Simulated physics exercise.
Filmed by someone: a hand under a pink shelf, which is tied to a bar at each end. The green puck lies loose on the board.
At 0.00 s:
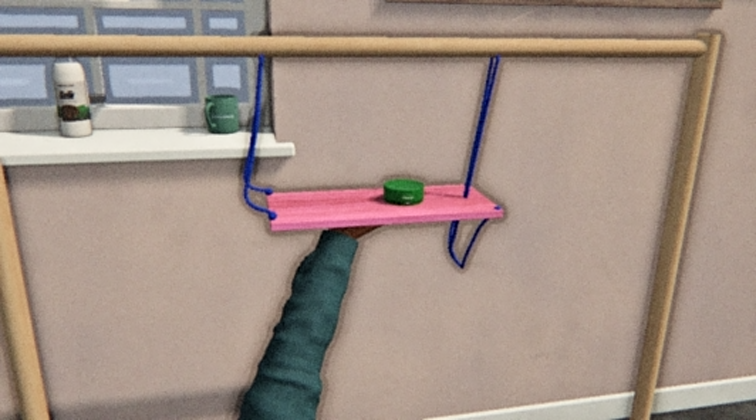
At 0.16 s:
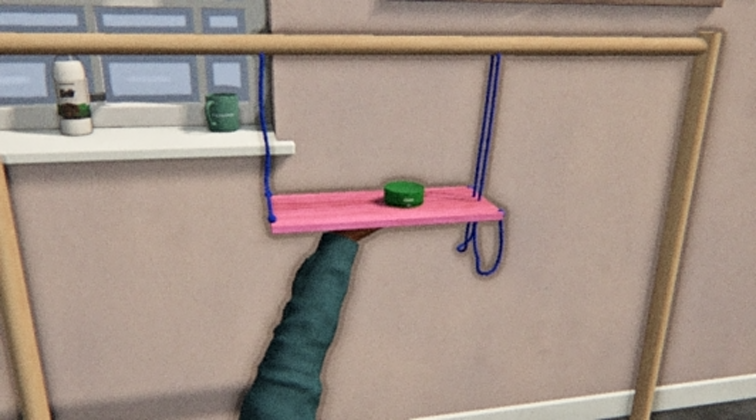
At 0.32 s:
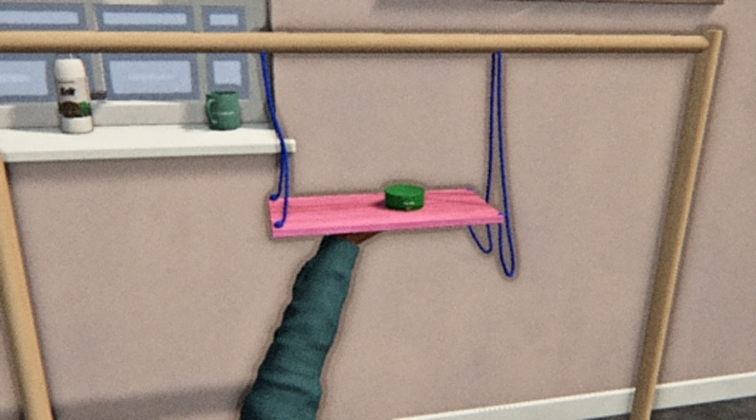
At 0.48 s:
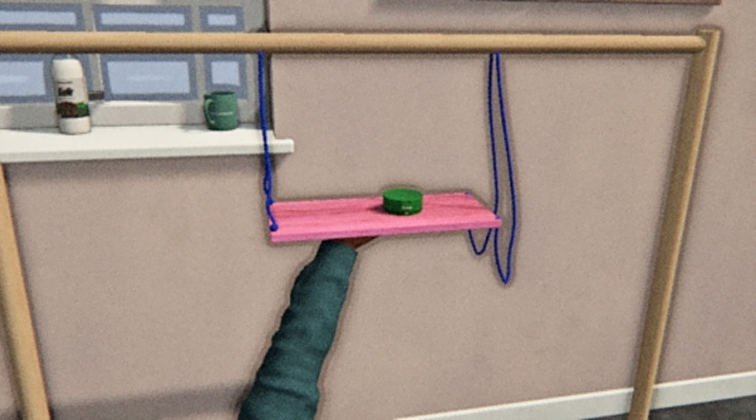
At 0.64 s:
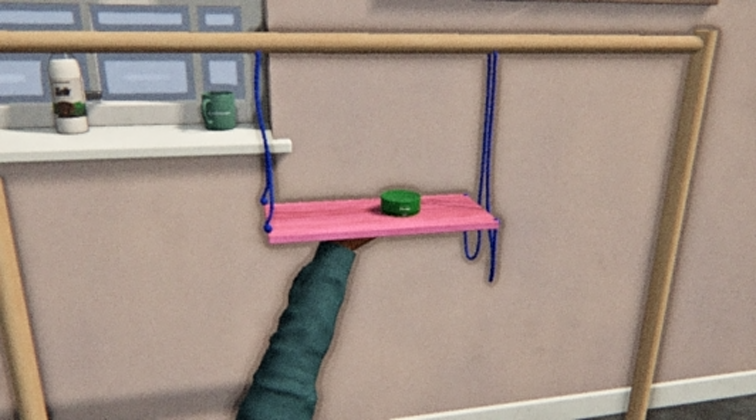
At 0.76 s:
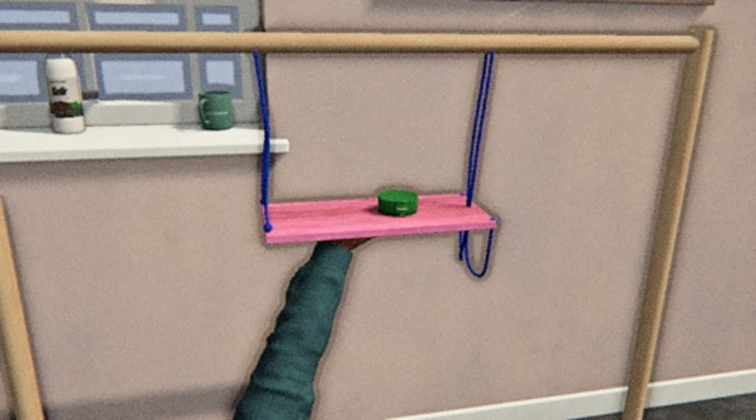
The footage shows a hand in a dark green sleeve holding up a pink shelf with a green puck on it beneath a wooden bar, as the shelf lowers very slightly and the blue cords at both ends sway.
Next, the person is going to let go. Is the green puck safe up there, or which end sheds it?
Spills off rightward.
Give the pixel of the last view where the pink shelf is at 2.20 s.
Close to (349, 283).
Around 1.56 s, board tipped 34° down to the right; puck on the floor.
Around 2.20 s, board tipped 41° down to the right; puck on the floor.
Finally, board tipped 40° down to the right; puck on the floor. The green puck goes off on the right.
